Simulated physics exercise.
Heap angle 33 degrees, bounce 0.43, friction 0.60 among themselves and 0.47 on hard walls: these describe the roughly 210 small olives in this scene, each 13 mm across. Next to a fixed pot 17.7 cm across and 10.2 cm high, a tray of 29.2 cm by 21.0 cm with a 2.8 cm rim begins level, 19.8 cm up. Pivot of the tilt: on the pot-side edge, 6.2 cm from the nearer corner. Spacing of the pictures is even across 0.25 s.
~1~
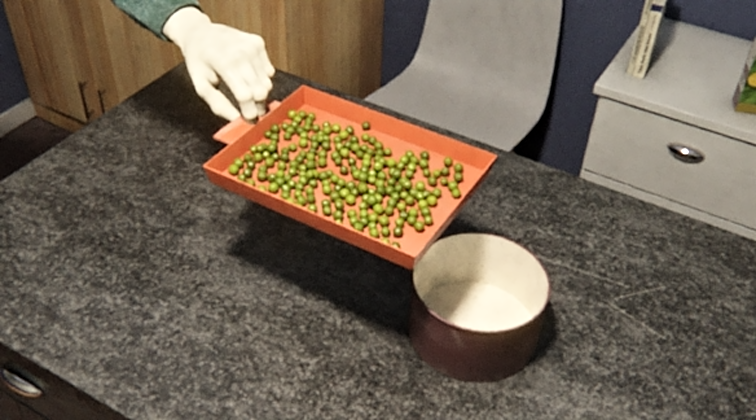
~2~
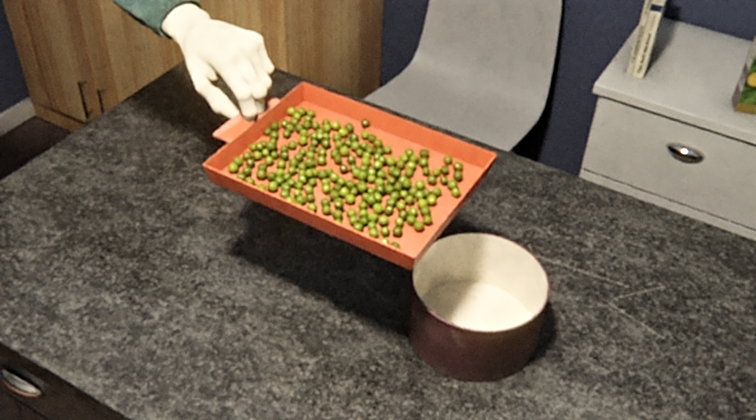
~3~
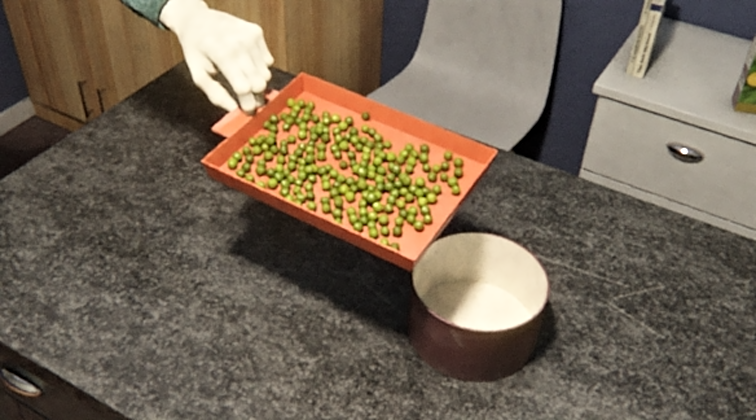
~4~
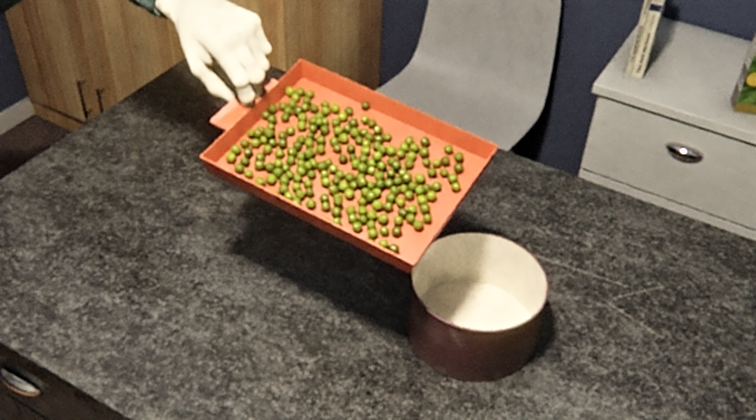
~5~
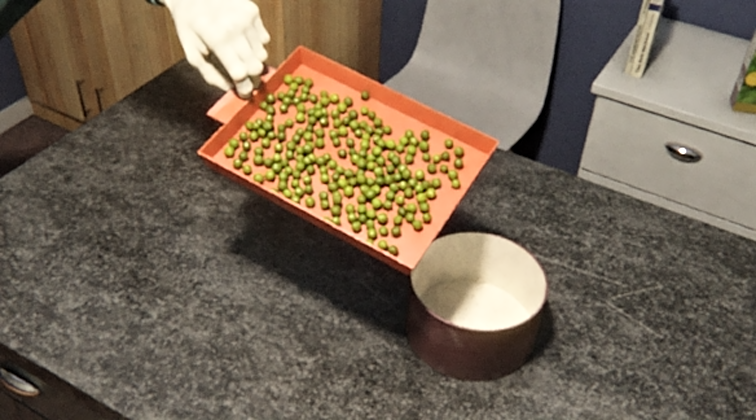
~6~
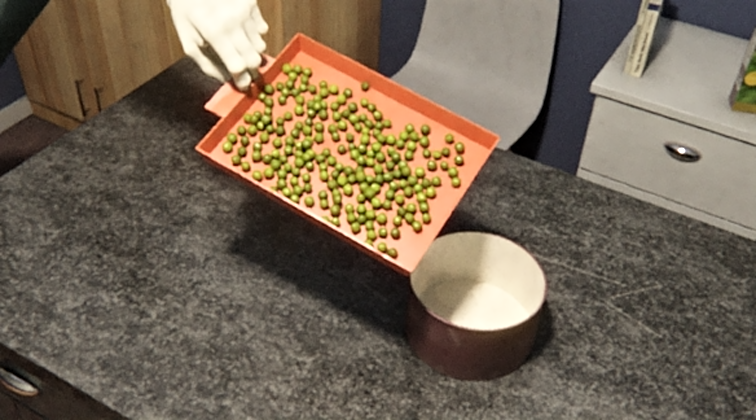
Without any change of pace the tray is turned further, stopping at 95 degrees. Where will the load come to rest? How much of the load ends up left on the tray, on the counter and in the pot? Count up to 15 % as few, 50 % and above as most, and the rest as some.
My estimate: Left on the tray few, counter most, pot few.
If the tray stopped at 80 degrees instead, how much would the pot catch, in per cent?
Around 0 %, I reckon.
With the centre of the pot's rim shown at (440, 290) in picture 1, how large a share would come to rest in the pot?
Share in pot at that spot: Some 30 in a hundred.
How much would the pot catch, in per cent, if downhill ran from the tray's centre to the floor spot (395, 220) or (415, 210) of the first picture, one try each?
30 and 60 %.
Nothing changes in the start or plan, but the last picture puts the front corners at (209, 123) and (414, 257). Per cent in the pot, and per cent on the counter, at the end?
Pot: 45, counter: 55.
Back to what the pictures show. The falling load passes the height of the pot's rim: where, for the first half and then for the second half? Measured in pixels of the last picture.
Early: About (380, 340); late: About (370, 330).
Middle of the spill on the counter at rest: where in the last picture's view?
The spill is centred close to (368, 408).
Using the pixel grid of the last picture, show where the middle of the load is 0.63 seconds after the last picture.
Around (356, 193).
Then, 0.38 s after the last picture, tilt 56 degrees; the tray holds 100 %, the pot 0 %.
Then, 0.63 s after the last picture, tilt 81 degrees; the tray holds 100 %, the pot 0 %.
Then, 0.99 s after the last picture, tilt 95 degrees; the tray holds 30 %, the pot 0 %.
In the end, tray 0 %, counter 100 %, pot 0 %.
